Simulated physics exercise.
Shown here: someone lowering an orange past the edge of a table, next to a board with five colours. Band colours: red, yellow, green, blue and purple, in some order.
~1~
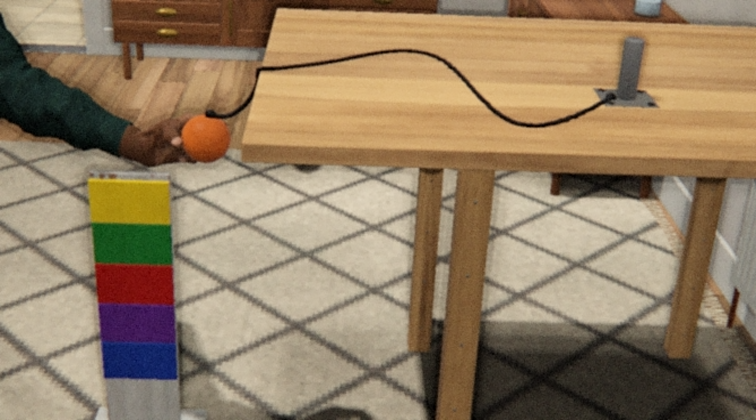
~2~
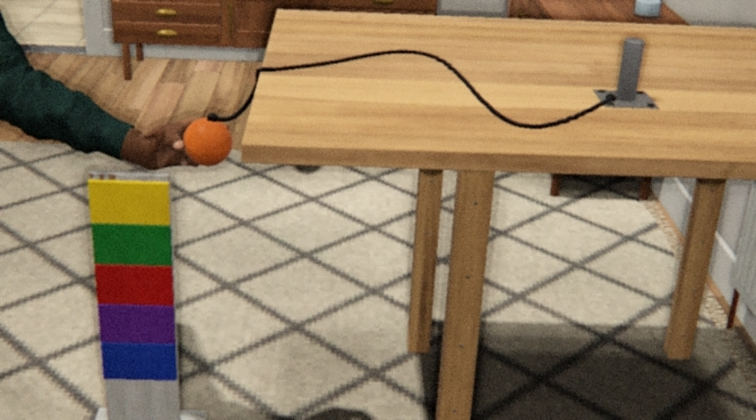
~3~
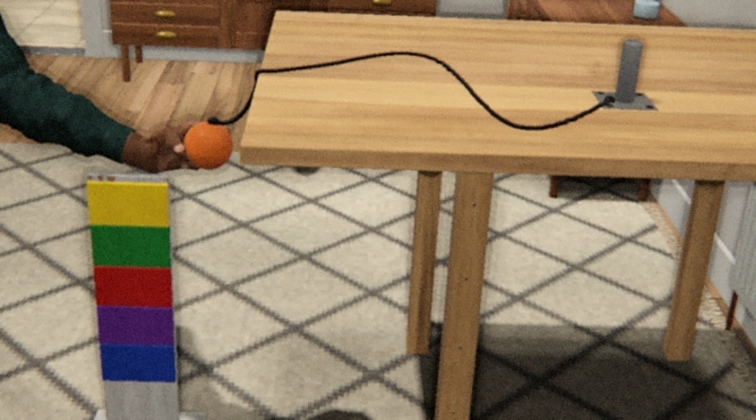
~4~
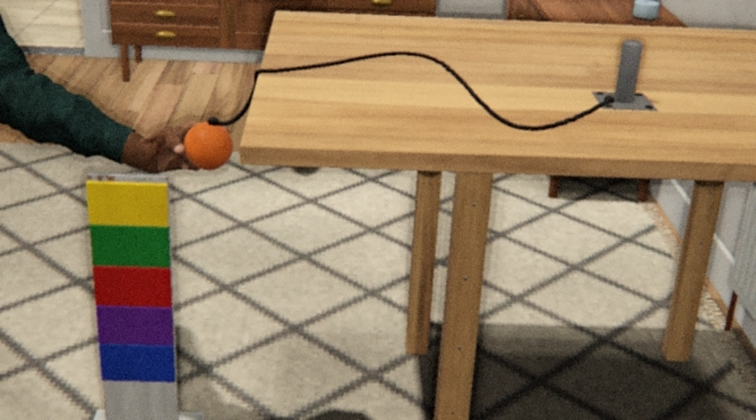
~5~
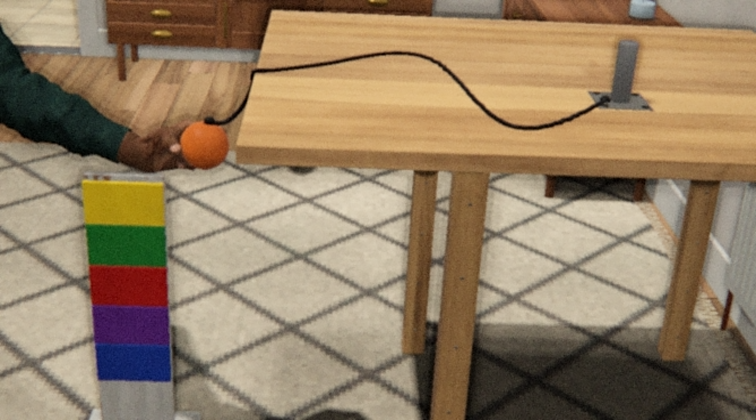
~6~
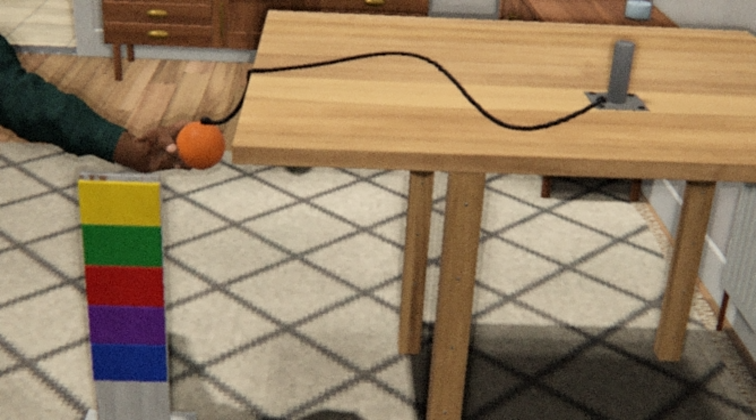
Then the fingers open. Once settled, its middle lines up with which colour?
It lines up with the blue band.
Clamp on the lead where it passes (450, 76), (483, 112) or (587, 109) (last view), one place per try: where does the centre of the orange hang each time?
It would sit near (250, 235) the first time, (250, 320) the second and (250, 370) the third.
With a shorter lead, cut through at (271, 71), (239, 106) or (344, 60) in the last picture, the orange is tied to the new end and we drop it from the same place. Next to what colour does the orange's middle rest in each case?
Results, first to last: Red; purple; yellow.
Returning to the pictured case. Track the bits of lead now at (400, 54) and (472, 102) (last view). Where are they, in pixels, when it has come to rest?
The first moves to (249, 140), the second to (376, 90).
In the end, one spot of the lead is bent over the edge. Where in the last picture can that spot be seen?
Roughly (436, 64).
Soon after, orange near (260, 377); level with blue.
Then, orange near (239, 381); level with blue.
At rest, orange near (251, 384); level with blue. Its centre hangs level with the blue band.
